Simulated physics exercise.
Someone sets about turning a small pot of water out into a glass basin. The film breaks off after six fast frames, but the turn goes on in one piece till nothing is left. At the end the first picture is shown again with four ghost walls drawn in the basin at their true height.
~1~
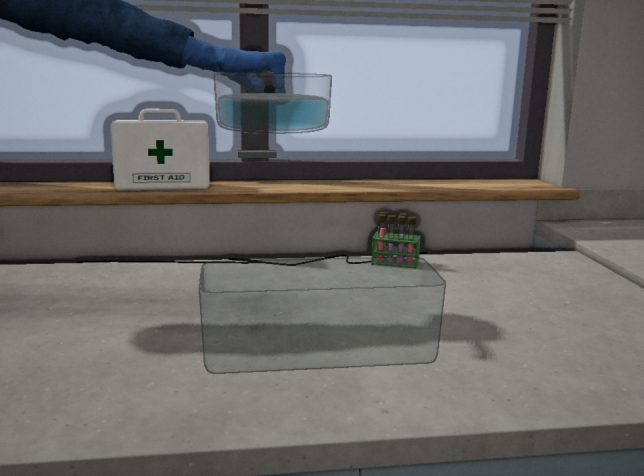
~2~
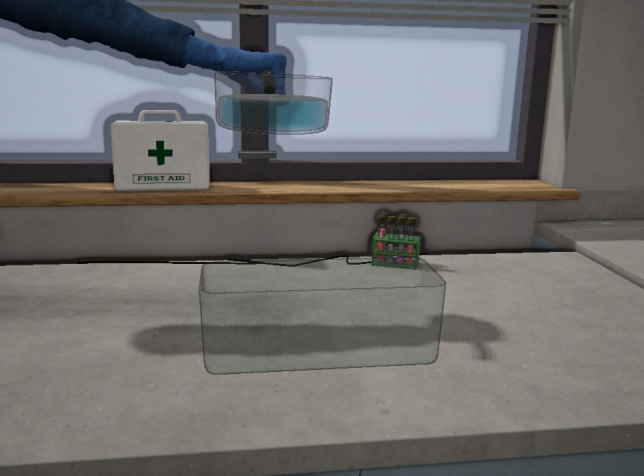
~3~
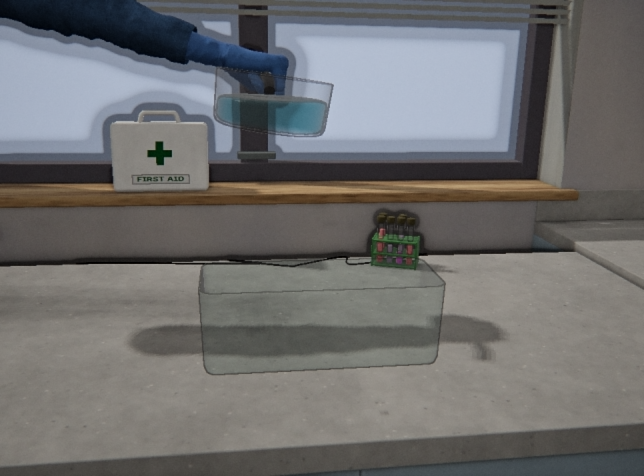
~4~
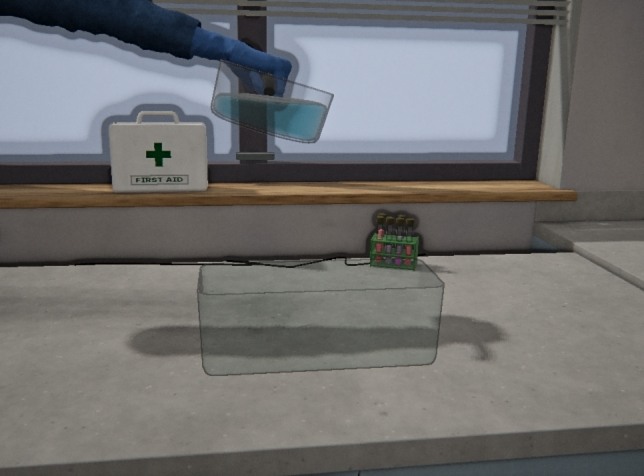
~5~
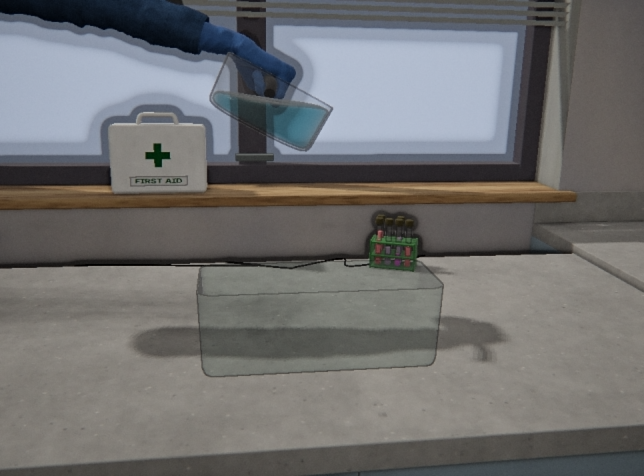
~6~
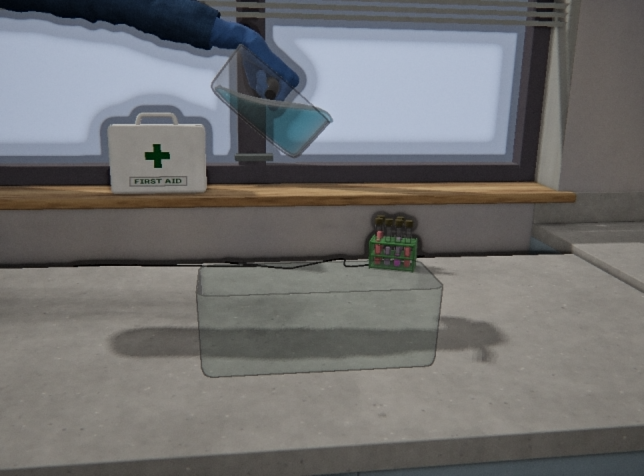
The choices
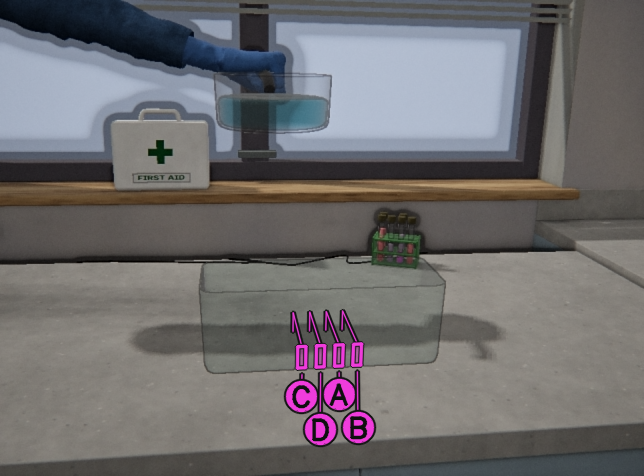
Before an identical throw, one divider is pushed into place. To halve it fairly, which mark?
Go for B.
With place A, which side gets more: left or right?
More ends on the right.
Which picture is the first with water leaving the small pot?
In picture 6.
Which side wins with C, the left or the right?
The right side.
On the marked copy, A at (339, 372); B at (357, 371); C at (301, 374); D at (320, 373).
With A, about 29 % ends left of the wall and 65 % right of it; 5 % is lost outside.
With B, about 47 % ends left of the wall and 48 % right of it; 5 % is lost outside.
With C, about 17 % ends left of the wall and 79 % right of it; 5 % is lost outside.
With D, about 18 % ends left of the wall and 77 % right of it; 5 % is lost outside.
